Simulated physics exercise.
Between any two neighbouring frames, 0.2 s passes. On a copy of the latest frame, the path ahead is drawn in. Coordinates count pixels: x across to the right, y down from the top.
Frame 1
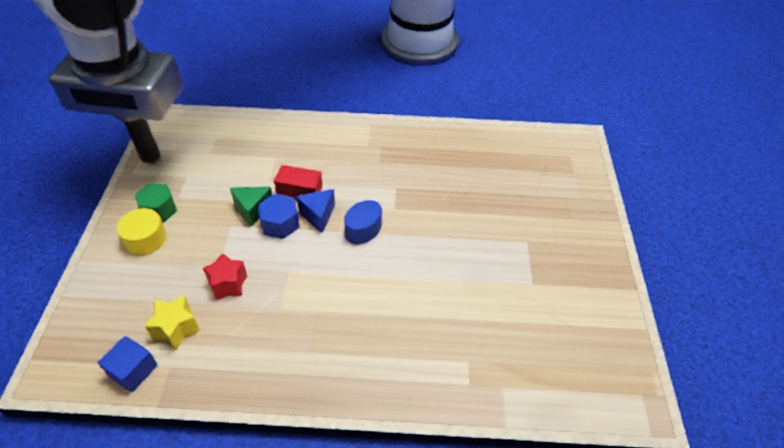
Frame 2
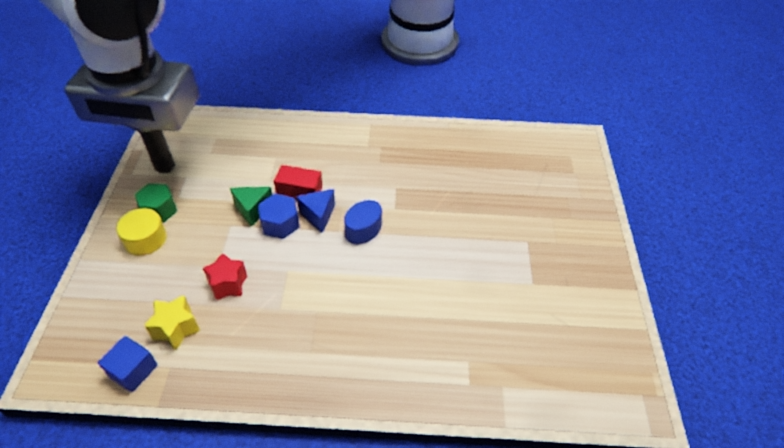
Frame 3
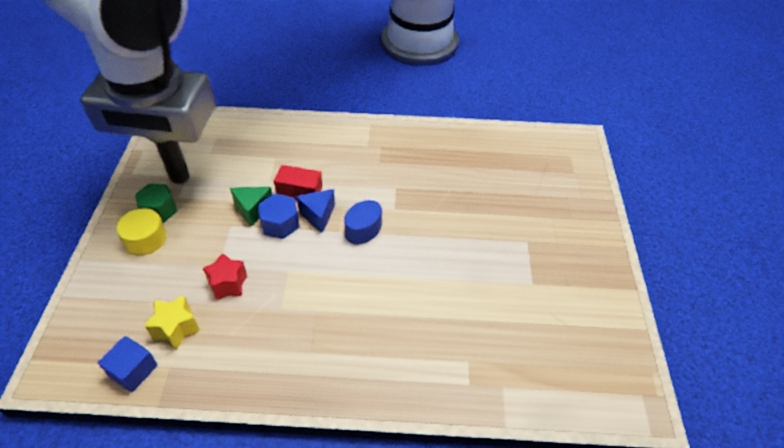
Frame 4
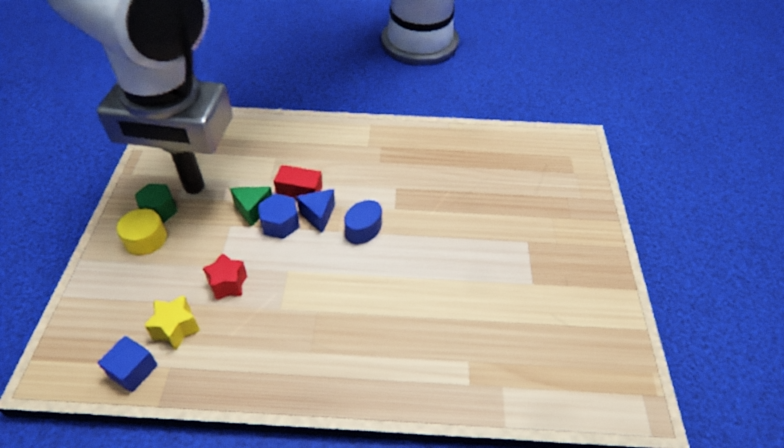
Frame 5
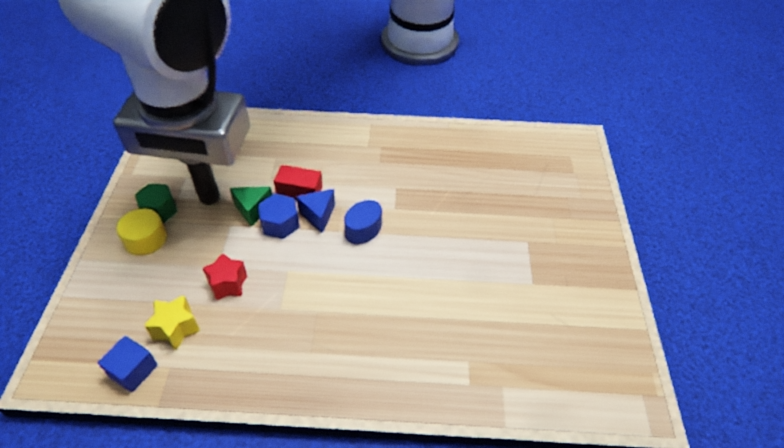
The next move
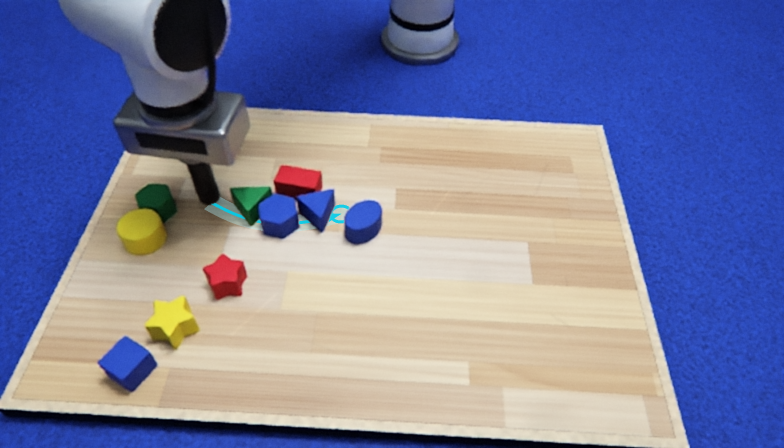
A robot arm with a dark post moved slowly right and toward the viewer over a wooden board, passing the green and yellow blocks at left, while all the colorful blocks stayed still.
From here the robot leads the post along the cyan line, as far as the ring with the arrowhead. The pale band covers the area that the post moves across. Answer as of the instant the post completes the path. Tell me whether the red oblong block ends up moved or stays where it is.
From what I can tell, it won't keep its place.
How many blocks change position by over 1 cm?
Going by the path, three or more blocks will move.
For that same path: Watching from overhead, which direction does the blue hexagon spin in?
It turns clockwise.
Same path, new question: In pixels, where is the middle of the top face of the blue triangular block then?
(361, 190)
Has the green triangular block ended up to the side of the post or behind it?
The answer is yes.
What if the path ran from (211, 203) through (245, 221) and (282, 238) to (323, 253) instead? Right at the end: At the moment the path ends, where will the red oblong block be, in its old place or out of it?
In the end it has not been moved.
The drawn path runs from (211, 203) by way of (249, 219) and (295, 223) to (341, 214).
What follows on the original path. One third of the way, post (248, 215); green triangular block (265, 191); blue hexagon (284, 210).
Two thirds of the way, post (295, 219); green triangular block (294, 190), turned 45° anticlockwise; blue hexagon (317, 220), turned 45° clockwise; red oblong block (306, 165); blue triangular block (334, 198).
At the end, post (341, 210); green triangular block (299, 189), turned 65° anticlockwise; blue hexagon (330, 225), turned 80° clockwise; red oblong block (305, 164); blue triangular block (361, 190), turned 30° clockwise.
